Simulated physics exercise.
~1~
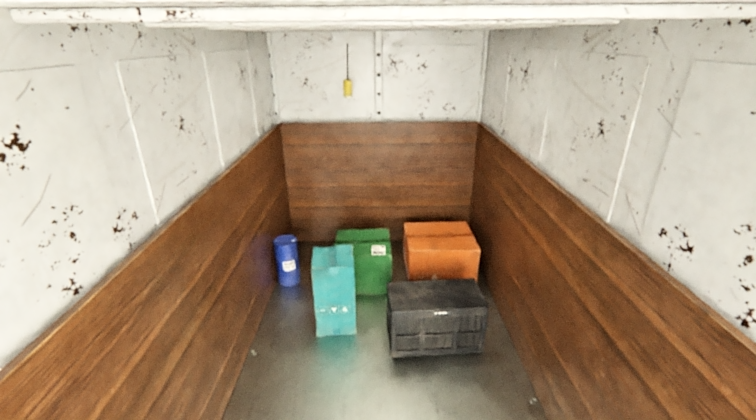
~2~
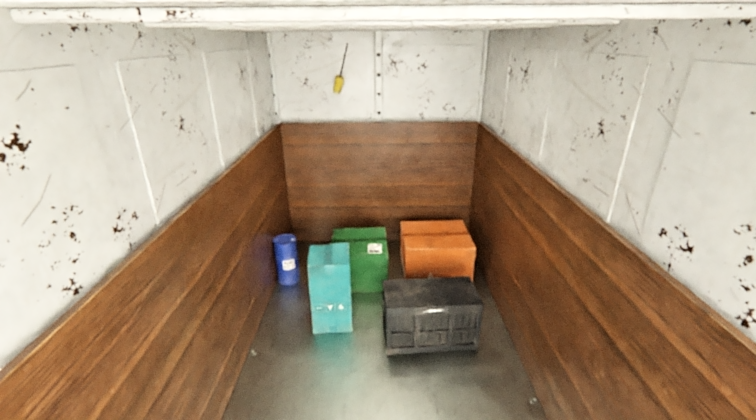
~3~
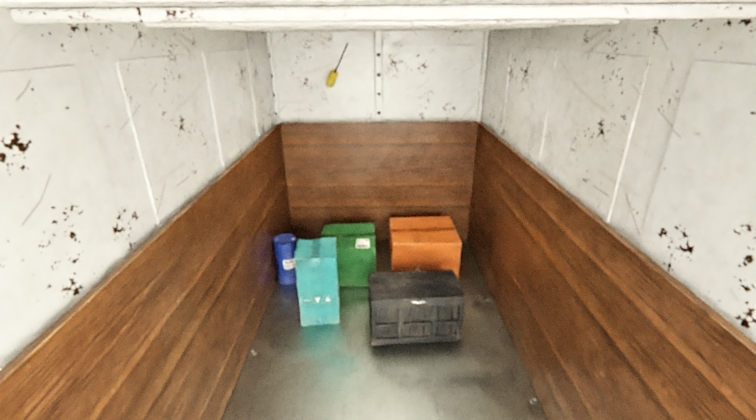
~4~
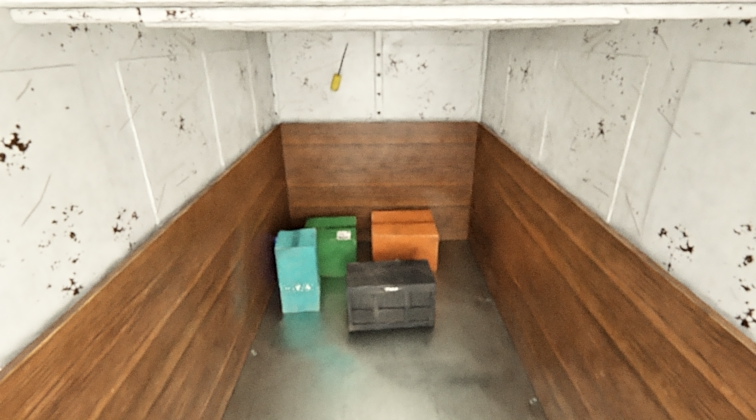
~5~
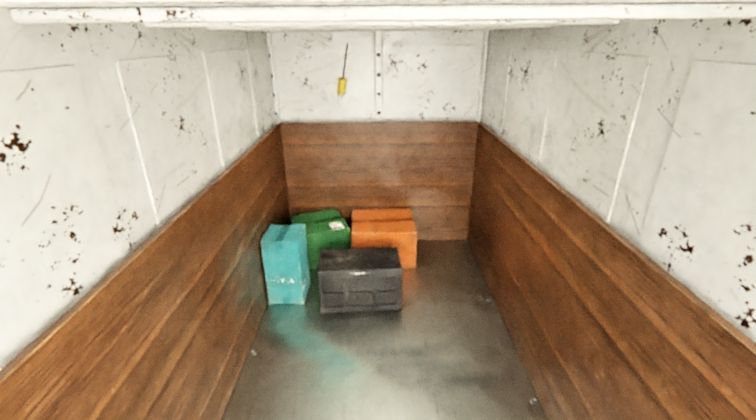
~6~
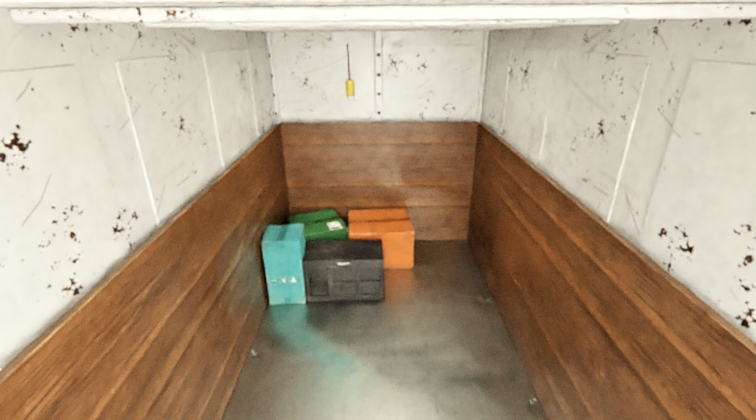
Boxes and a black chest sliding forward and left across a van's load bay, bunching near the front left corner.
